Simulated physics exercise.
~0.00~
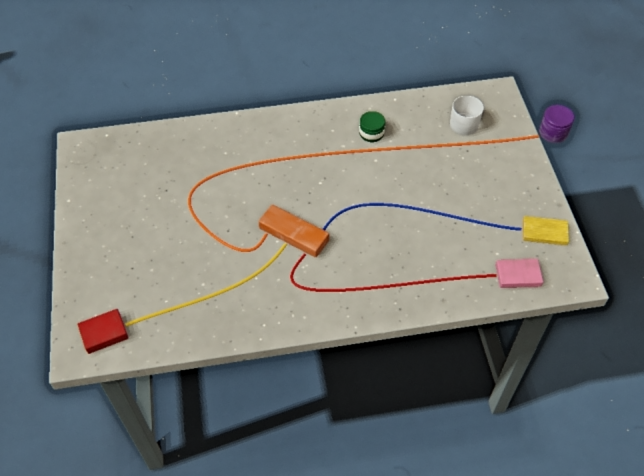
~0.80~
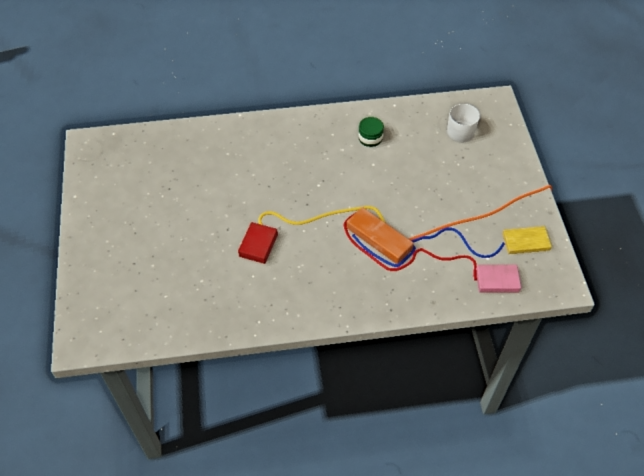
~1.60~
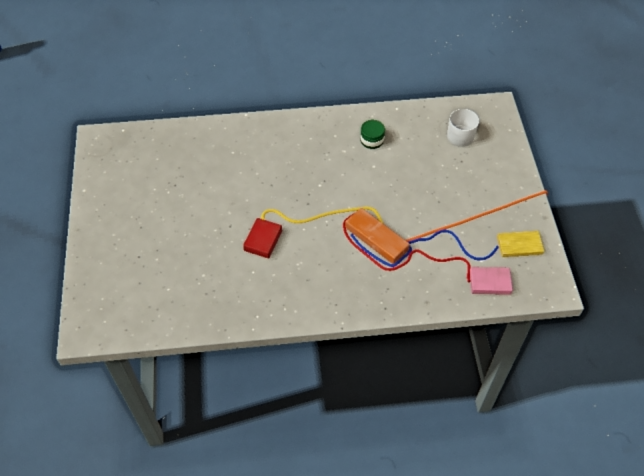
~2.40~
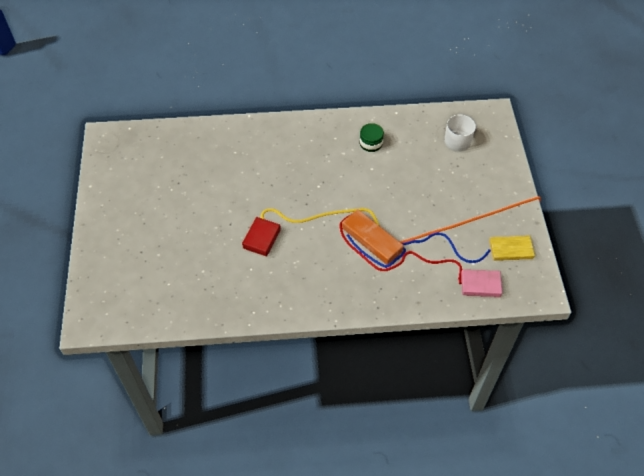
A speckled pale table with metal legs stands on a blue floor, seen from above as the view drifts slightly sideways. An orange strip sits near the middle, with coloured cables leading to a red charger at left, a yellow drive and pink phone at right, and a purple speaker at the far right edge, near a green canister and white cup. The speaker disappears over the edge, its orange cable trailing after it. The strip shifts right and the charger slides far inward. At the end they rest among bunched cables, the canister and cup still standing.
